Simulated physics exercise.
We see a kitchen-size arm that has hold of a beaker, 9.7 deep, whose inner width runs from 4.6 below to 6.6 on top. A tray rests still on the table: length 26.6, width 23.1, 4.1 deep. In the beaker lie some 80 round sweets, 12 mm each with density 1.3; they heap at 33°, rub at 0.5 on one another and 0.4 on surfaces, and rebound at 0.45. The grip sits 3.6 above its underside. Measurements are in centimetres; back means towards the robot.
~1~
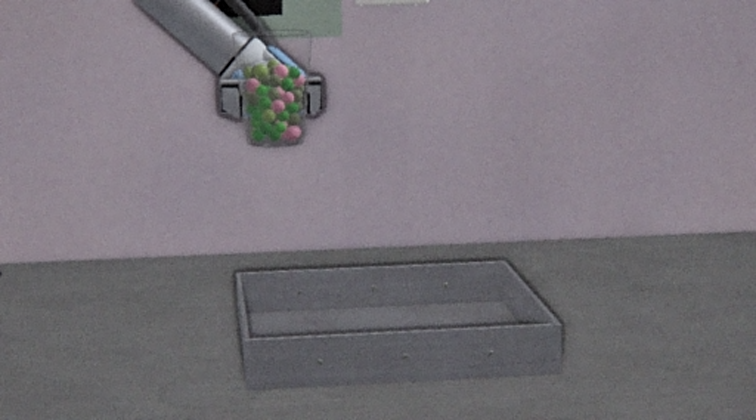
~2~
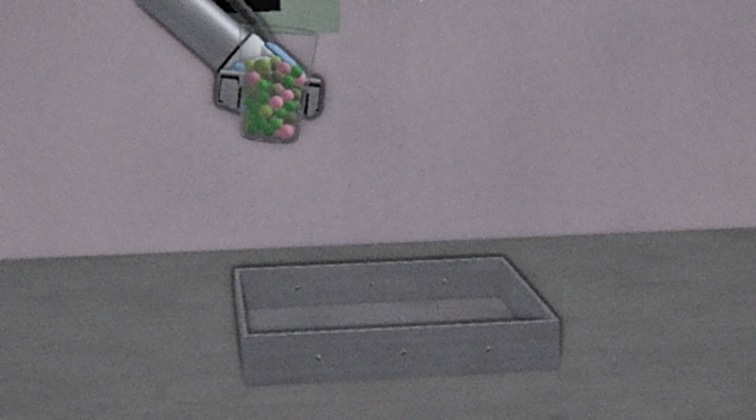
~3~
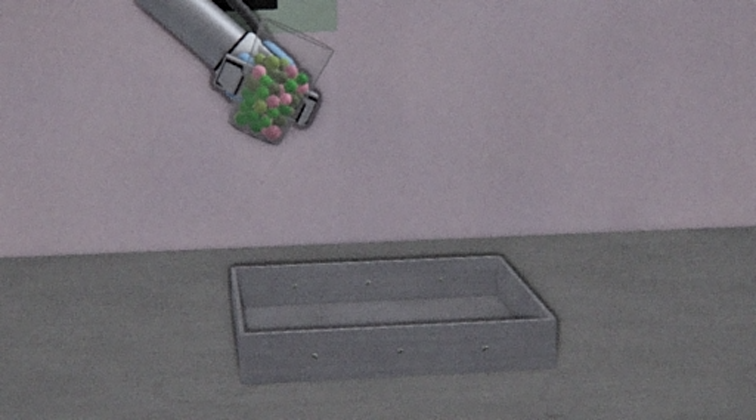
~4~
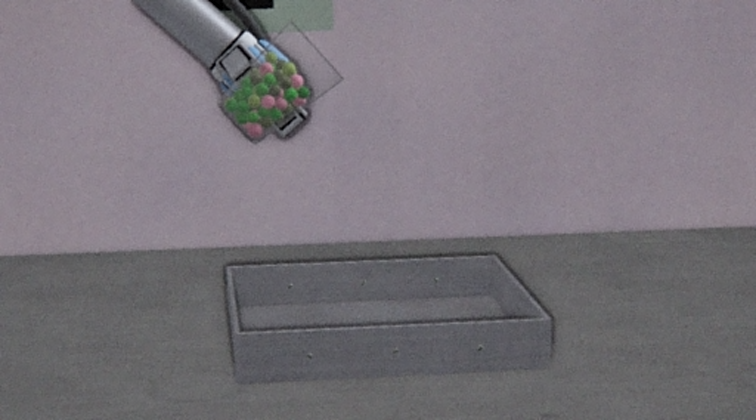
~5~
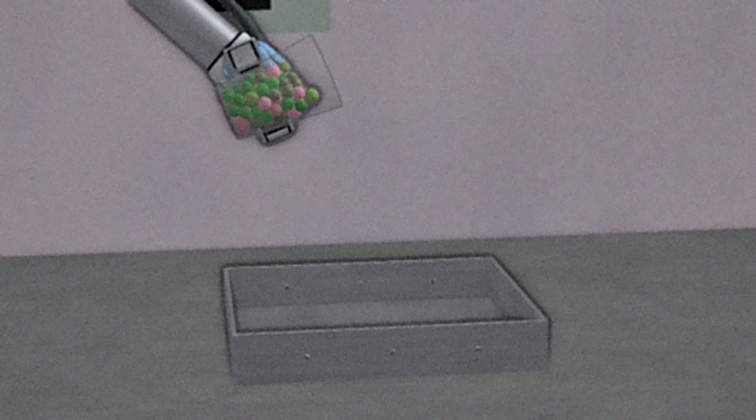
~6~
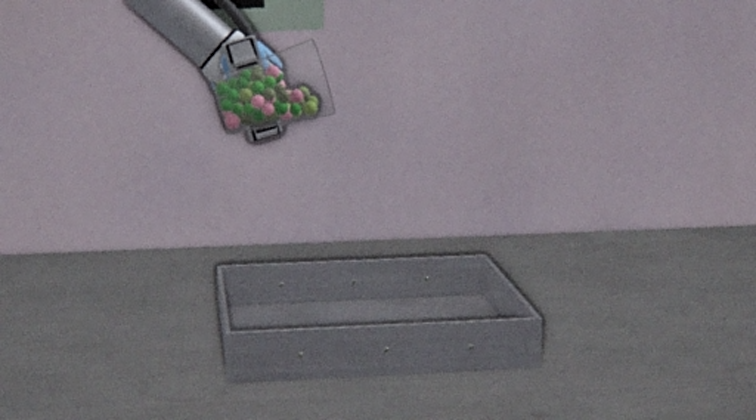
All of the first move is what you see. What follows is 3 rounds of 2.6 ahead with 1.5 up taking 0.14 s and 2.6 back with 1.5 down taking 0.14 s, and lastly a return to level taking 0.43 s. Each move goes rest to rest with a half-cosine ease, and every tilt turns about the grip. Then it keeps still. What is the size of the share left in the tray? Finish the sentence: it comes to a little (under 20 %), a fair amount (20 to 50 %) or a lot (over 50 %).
It comes to a fair amount.
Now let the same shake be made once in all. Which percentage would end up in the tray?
About 10 per cent in that case.
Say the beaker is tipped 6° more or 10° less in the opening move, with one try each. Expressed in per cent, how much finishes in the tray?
I'd expect close to 50 and then 10 per cent.
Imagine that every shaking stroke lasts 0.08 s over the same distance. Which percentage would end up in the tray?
Estimate for that case: 80 %.
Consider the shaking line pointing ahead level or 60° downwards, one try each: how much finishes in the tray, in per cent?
Estimates, in order: 25 % then 0 %.
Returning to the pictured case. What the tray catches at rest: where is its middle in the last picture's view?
Near pixel (398, 324).
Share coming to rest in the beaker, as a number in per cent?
Near 65 in a hundred.
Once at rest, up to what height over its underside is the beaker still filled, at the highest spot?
6.5 cm.
Then, 0.51 s later, tilted 75° forward, highest piece 24 above the table; 71 in the beaker, 7 in the tray, 2 in flight or on a rim.
Then, 1.02 s later, tilted 48° forward, highest piece 25 above the table; 52 in the beaker, 26 in the tray, 2 in flight or on a rim.
Then, 1.47 s later, level, highest piece 26 above the table; 52 in the beaker, 28 in the tray.
Then, 2.52 s later, level, highest piece 26 above the table; 52 in the beaker, 28 in the tray.
At rest, 52 in the beaker, 28 in the tray. That is 35 % in the tray.
